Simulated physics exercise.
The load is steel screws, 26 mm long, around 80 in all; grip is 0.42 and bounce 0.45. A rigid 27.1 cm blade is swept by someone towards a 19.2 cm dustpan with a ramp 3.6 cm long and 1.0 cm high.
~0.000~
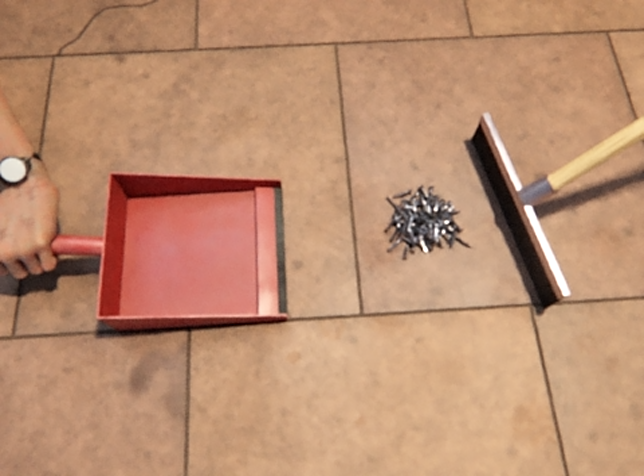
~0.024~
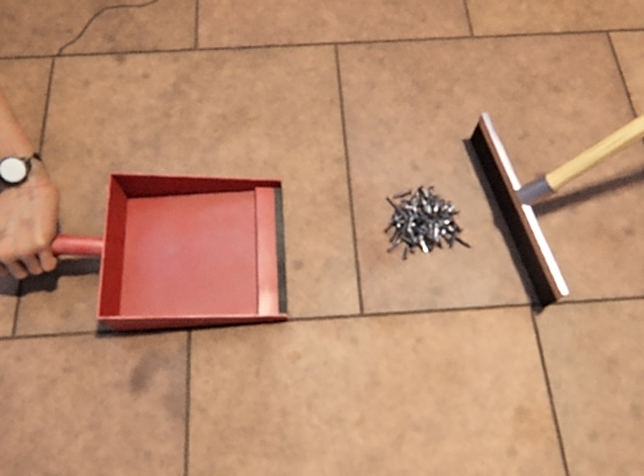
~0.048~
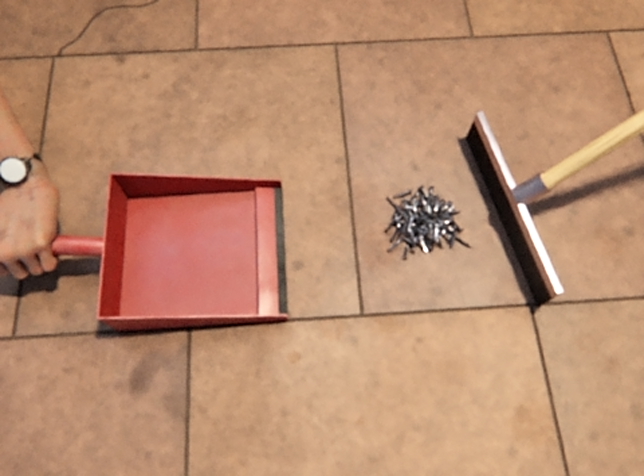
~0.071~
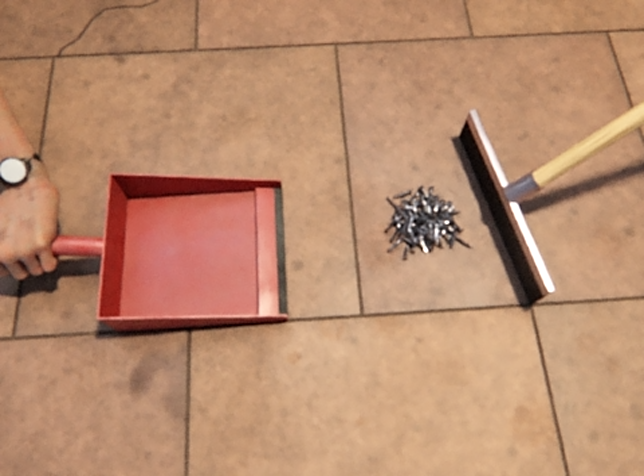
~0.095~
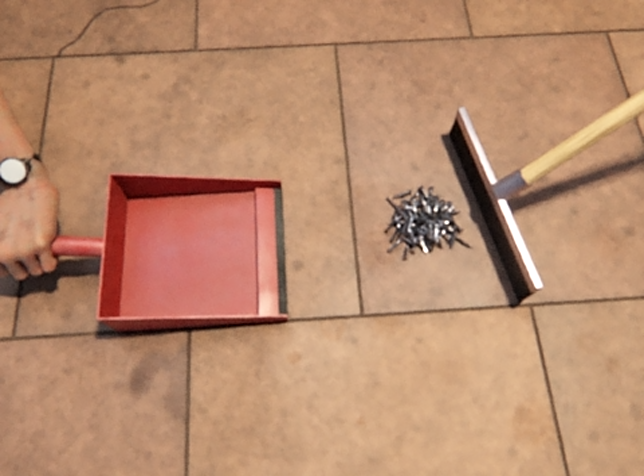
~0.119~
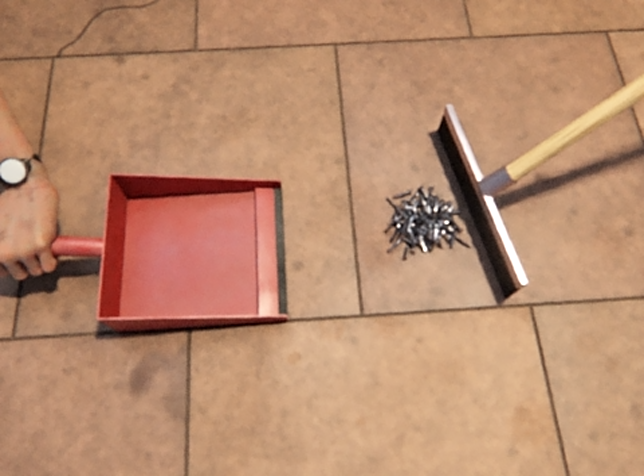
A hand wearing a watch held a red dustpan still on the tiled floor at the left, while a wooden-handled broom slid a short way left, up close to a small pile of screws that stayed put.
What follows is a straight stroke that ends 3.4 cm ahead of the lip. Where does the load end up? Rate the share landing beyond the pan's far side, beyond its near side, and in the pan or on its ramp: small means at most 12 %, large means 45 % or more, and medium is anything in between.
Shares: Far side - medium; near side - small; pan - small.
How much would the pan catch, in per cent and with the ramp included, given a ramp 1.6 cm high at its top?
Close to 5 per cent then.
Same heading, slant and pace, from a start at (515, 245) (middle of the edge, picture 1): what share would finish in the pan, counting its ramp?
The pan and its ramp would take some 10 per cent.
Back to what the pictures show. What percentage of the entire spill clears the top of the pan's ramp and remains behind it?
Roughly 0 in a hundred.
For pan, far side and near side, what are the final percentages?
Far side 20; near side 5; pan 5.
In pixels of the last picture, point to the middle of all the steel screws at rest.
Near (301, 222).
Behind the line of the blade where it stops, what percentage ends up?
My guess is close to 0 per cent.
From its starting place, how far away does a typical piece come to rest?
It works out to some 18 cm.
Then, at 0.27 s, middle of the blade 16 cm from the lip; 0 % over the lip, far side 5 %, near side 0 %.
After 0.37 s, middle of the blade 9 cm from the lip; 0 % over the lip, far side 10 %, near side 0 %.
After 0.61 s, middle of the blade 6 cm from the lip; 5 % over the lip, far side 20 %, near side 0 %.
At rest (1.4 s), far side 20 %, near side 5 %, pan 5 %, in front of the lip or behind the blade 75 %.
